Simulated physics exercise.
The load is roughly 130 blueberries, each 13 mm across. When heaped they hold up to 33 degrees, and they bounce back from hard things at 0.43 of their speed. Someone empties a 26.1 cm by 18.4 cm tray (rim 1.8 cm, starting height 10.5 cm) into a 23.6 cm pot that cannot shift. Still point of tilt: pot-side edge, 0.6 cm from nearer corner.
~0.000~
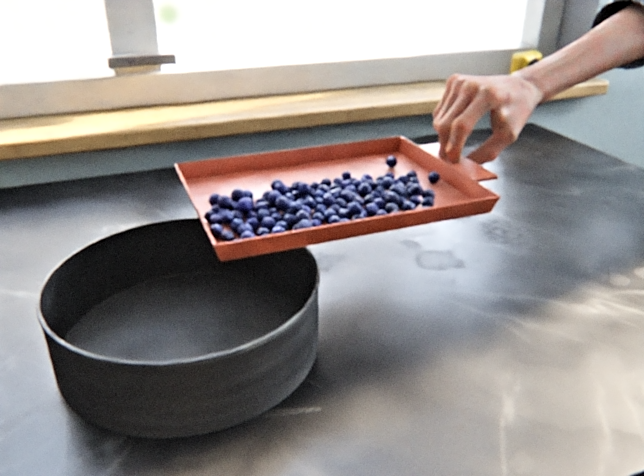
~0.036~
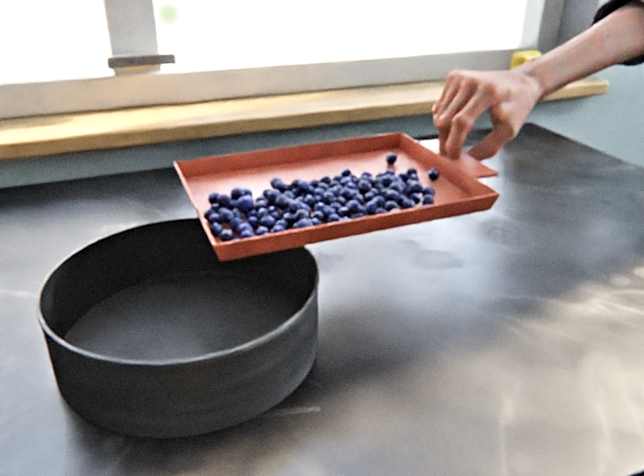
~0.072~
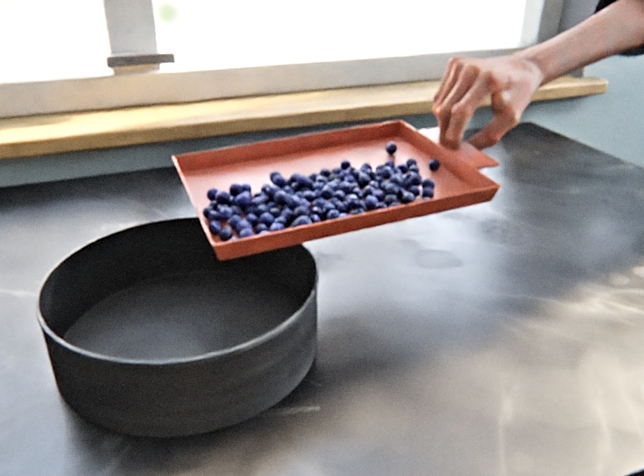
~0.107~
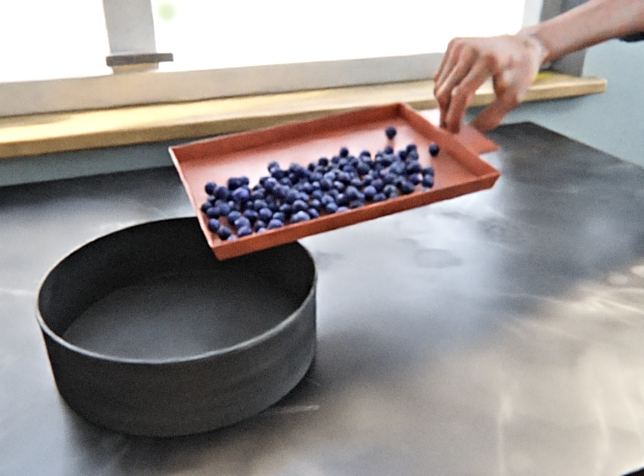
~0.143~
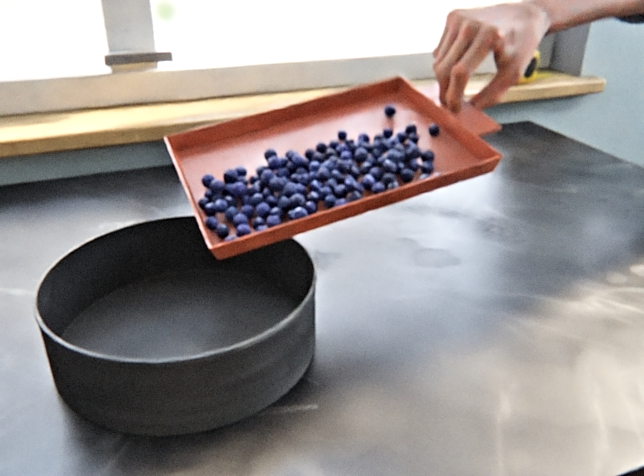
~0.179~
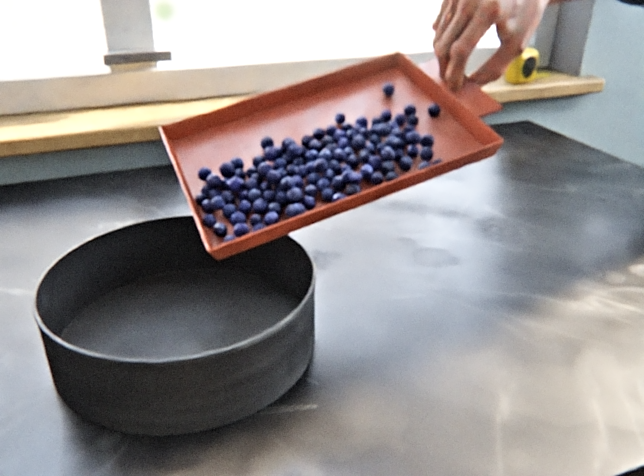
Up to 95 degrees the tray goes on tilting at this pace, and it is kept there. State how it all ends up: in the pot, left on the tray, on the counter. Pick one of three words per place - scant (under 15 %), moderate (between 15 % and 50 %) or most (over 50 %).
My call is pot: Most, tray: Scant, counter: Moderate.
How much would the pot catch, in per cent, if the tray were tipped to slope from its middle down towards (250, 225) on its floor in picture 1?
That would be close to 95 per cent.
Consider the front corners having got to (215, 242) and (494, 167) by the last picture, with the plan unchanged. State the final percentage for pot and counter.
Pot 65 % / counter 35 %.
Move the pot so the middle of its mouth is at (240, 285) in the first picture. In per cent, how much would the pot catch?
About 85 per cent.
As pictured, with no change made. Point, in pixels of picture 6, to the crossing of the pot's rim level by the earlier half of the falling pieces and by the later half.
First near (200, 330), then at (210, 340).
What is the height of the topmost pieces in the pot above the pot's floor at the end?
Around 3.0 cm above the floor.
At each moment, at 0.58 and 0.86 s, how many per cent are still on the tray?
Sequence: 90; 0.
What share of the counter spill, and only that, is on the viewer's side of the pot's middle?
Some 100 per cent.
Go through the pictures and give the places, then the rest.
In the first frame, tray tilt 0 degrees, front corners at (220, 241) and (493, 195); middle of the pieces at (318, 205); pot at (184, 275).
In the second frame, tray tilt 1 degrees, front corners at (219, 241) and (493, 192); middle of the pieces at (318, 203).
In the third frame, tray tilt 3 degrees, front corners at (218, 241) and (493, 184), lowest corner left front; middle of the pieces at (317, 197).
In the fourth frame, tray tilt 8 degrees, front corners at (216, 242) and (494, 171), lowest corner left front; middle of the pieces at (316, 189).
In the fifth frame, tray tilt 13 degrees, front corners at (214, 243) and (495, 155), lowest corner left front; middle of the pieces at (314, 178).
In the sixth frame, tray tilt 19 degrees, front corners at (212, 244) and (496, 139), lowest corner left front; middle of the pieces at (311, 169); pot at (180, 273). Its pace works out near 160 degrees a second.
After 0.42 s, tilt 58 degrees; the tray holds 100 %, the pot 0 %.
Then, at 0.58 s, tilt 84 degrees; the tray holds 90 %, the pot 5 %.
Then, at 0.86 s, tilt 95 degrees; the tray holds 0 %, the pot 65 %.
In the end, at 1.6 s, pot 65 %, tray 0 %, counter 35 %.
